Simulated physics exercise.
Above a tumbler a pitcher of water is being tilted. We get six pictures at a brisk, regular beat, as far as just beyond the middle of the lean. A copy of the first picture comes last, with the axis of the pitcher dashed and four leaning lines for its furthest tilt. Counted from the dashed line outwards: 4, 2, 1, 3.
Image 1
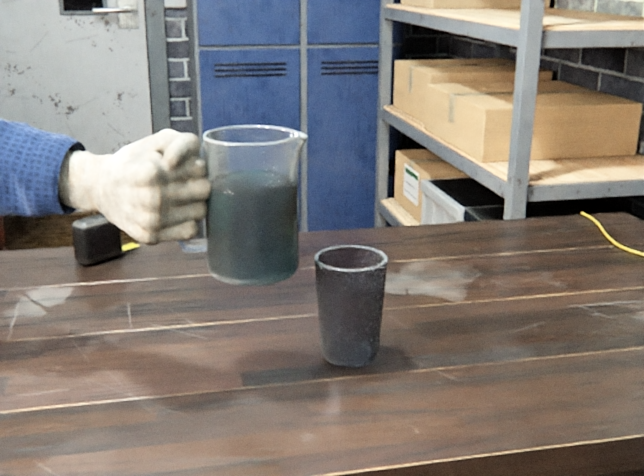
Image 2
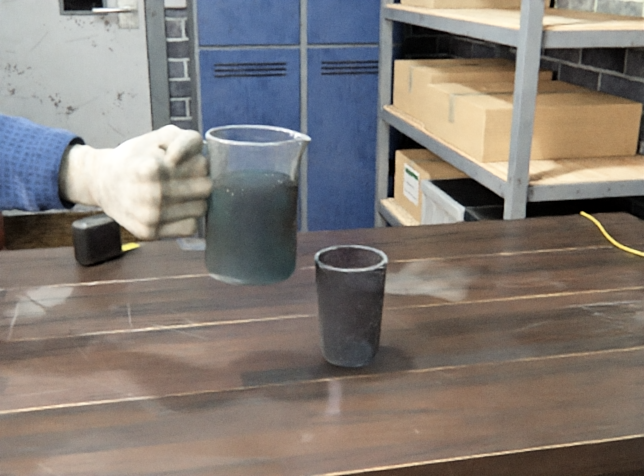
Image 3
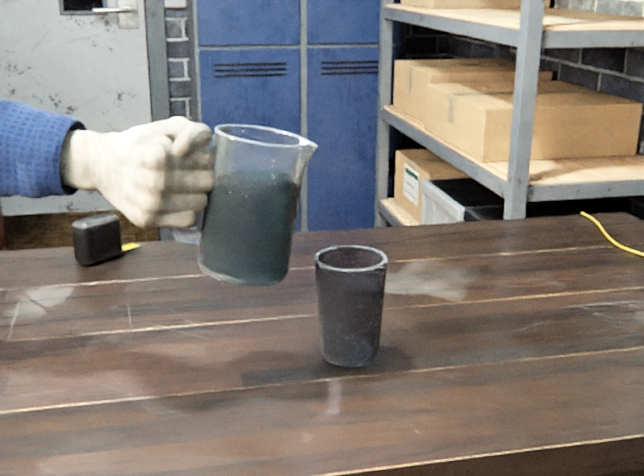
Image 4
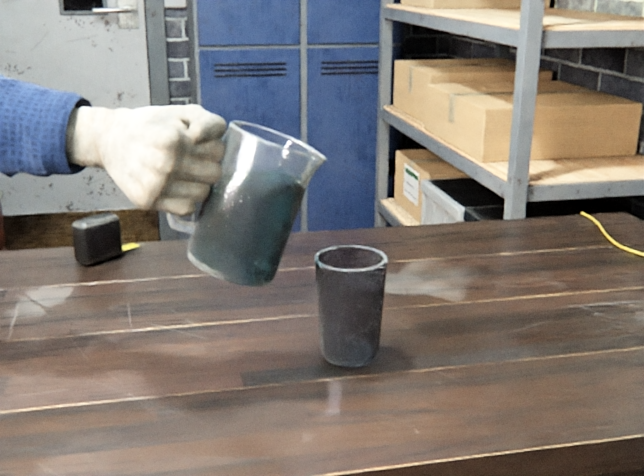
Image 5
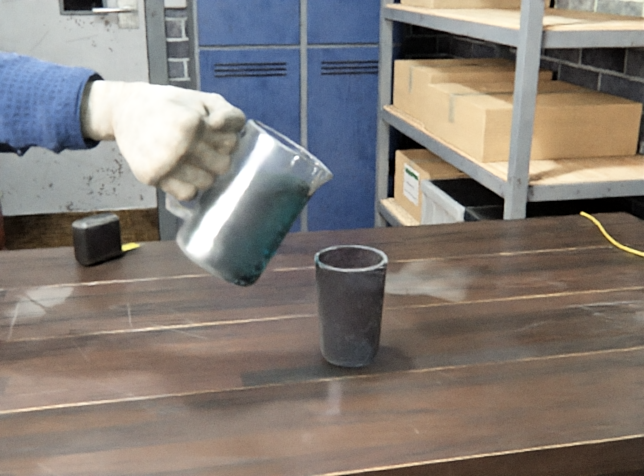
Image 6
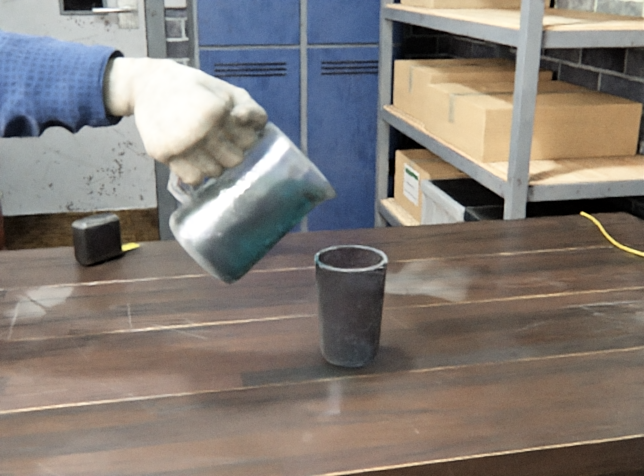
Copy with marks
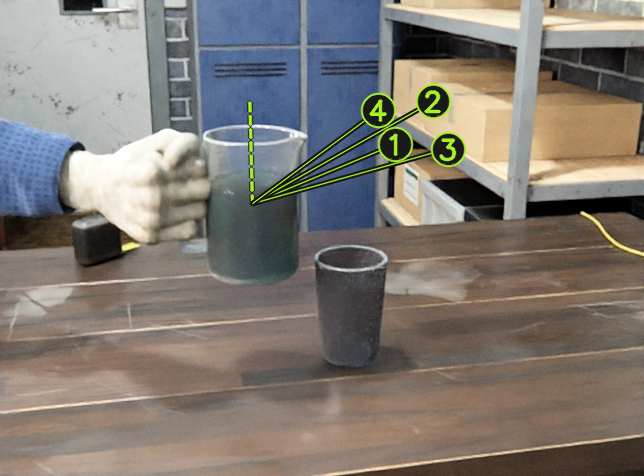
In a workshop, a white-gloved hand tilting a clear pitcher of dark liquid steadily rightward above a dark tumbler on a table.
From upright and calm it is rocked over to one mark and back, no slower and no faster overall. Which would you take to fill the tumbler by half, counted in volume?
1 is best.
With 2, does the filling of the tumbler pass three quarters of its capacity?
No, less.
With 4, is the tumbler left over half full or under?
Under half.
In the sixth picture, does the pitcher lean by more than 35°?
Yes.
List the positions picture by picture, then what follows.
In the first picture, upright, lip at (305, 136); rim of the tumbler round (351, 257); nothing has left yet.
In the second picture, tipped about 2°, lip at (308, 138); nothing has left yet.
In the third picture, tipped about 9°, lip at (315, 145); nothing has left yet.
In the fourth picture, tipped about 20°, lip at (324, 157); nothing has left yet.
In the fifth picture, tipped about 33°, lip at (332, 174); nothing has left yet.
In the sixth picture, tipped about 47°, lip at (335, 194); nothing has left yet.
On the marked copy, 1 at (379, 150); 2 at (418, 109); 3 at (432, 153); 4 at (364, 120).
With 1, the tumbler ends with about 50 % of what it can hold.
With 2, the tumbler ends with about 29 % of what it can hold.
With 3, the tumbler ends with about 72 % of what it can hold.
With 4, the tumbler ends with about 14 % of what it can hold.
